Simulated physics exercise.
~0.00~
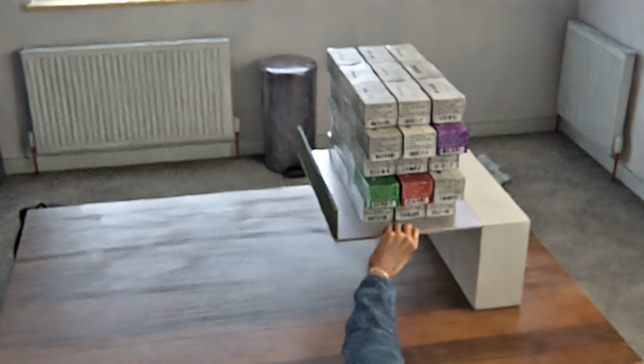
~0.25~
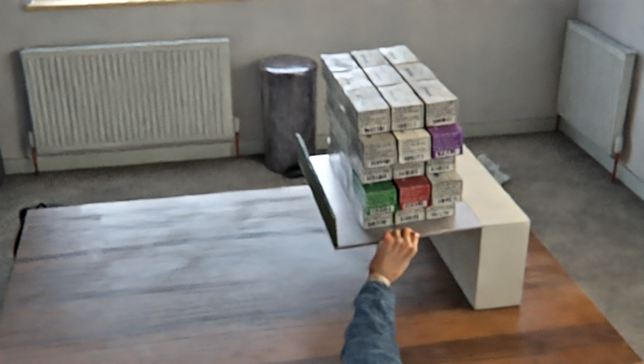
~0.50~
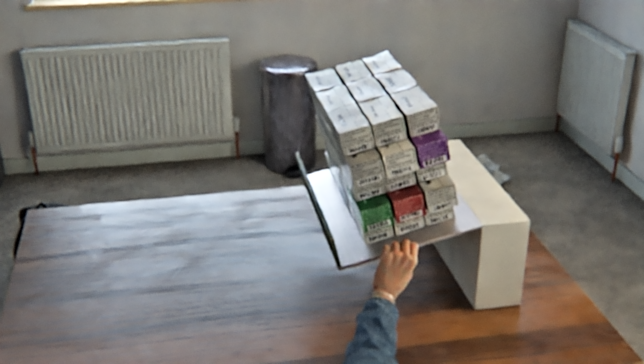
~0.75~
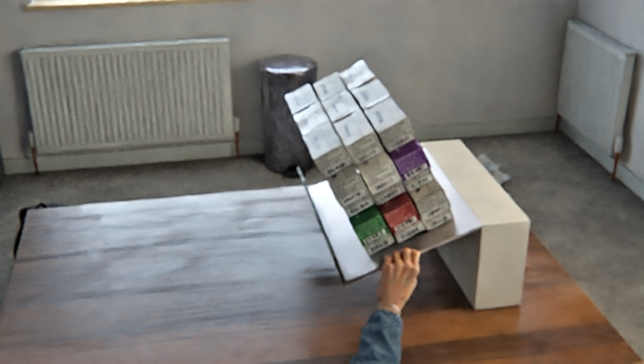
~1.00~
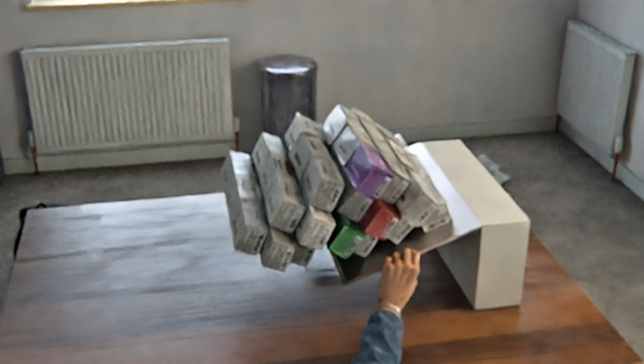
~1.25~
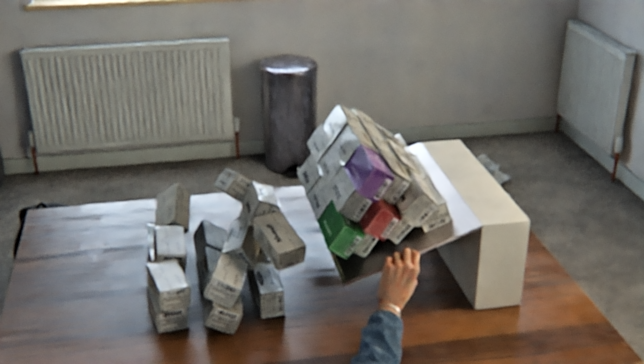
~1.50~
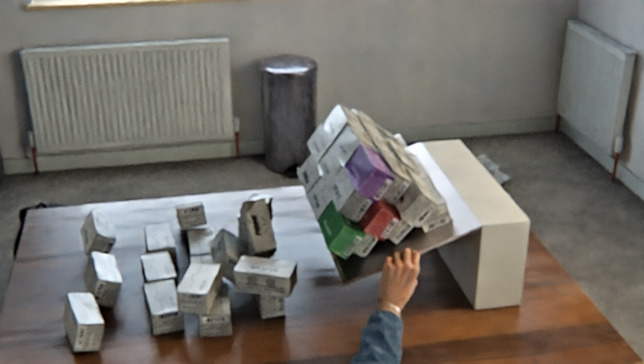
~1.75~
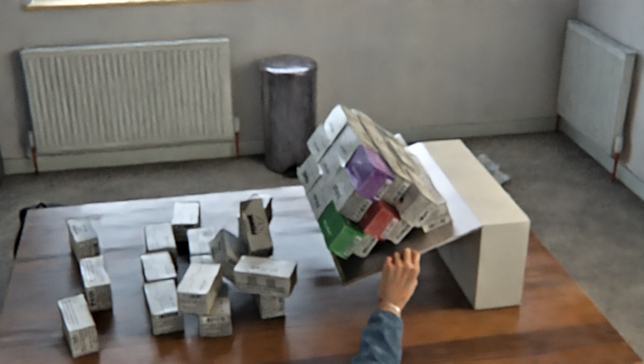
Stacked packets tip left as a hand lowers their tray, some tumbling onto the table.
